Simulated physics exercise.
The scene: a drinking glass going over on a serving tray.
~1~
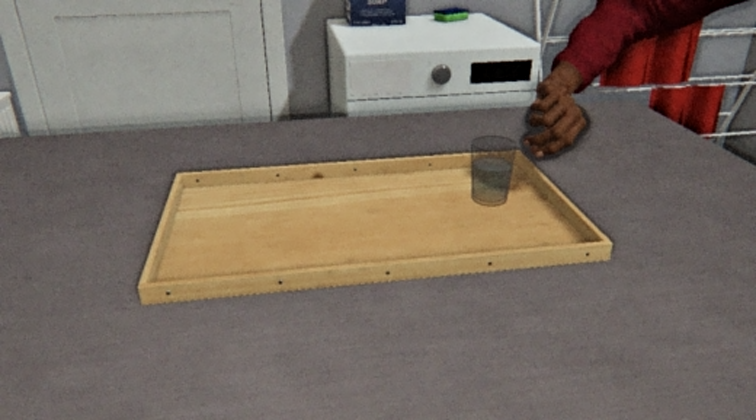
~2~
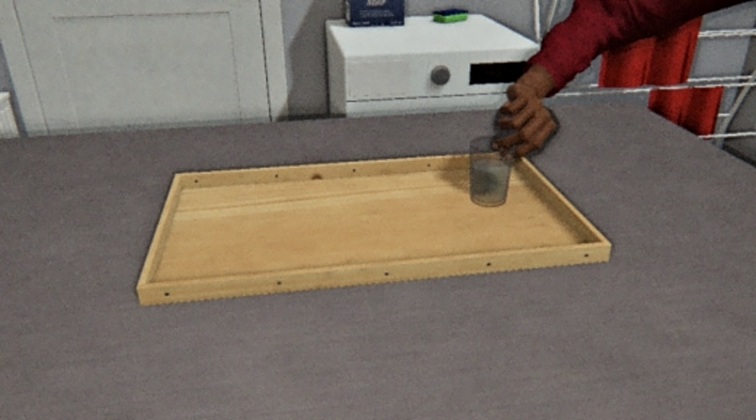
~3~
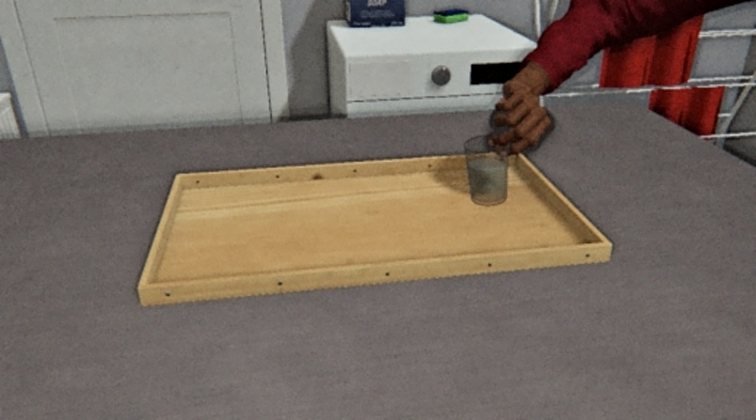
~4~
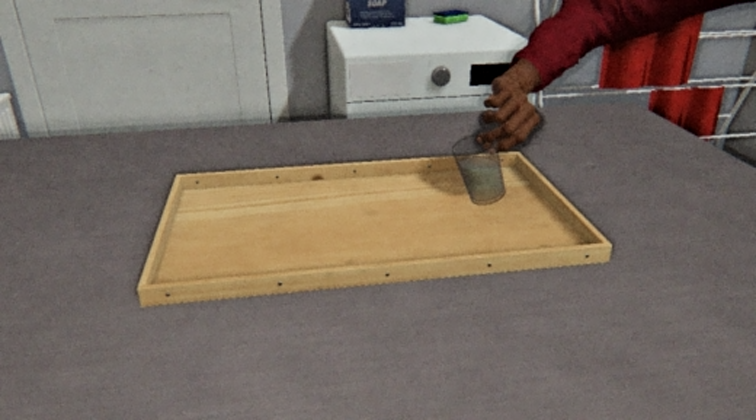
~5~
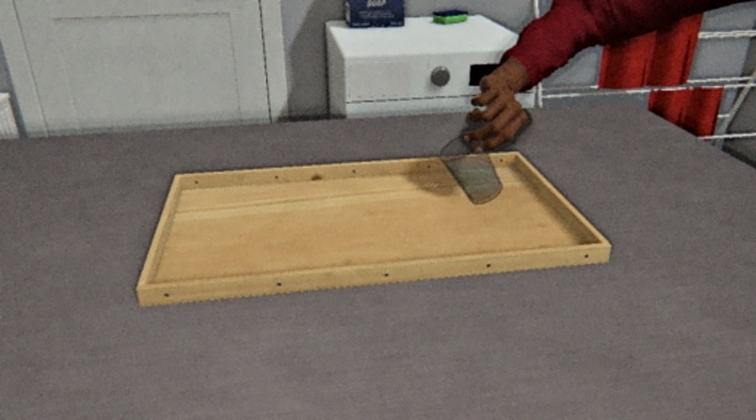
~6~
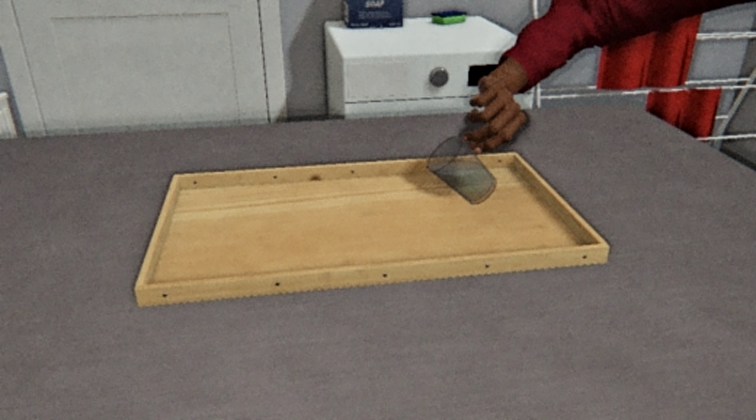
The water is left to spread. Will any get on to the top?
In the end it keeps within the tray.
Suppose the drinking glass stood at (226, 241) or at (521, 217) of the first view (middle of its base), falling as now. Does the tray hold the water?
At the first place it wets the top as well, at the second it keeps within the tray.
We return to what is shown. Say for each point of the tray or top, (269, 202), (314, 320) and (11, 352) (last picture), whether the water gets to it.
In turn: In the puddle, dry, not reached.
A moment on, the drinking glass lies in the tray; the puddle covers about as much as a plate; the rim holds it.
Further on, the puddle covers about as much as a tray; the rim holds it.
When it is over, the puddle covers about as much as a tray; the rim holds it.
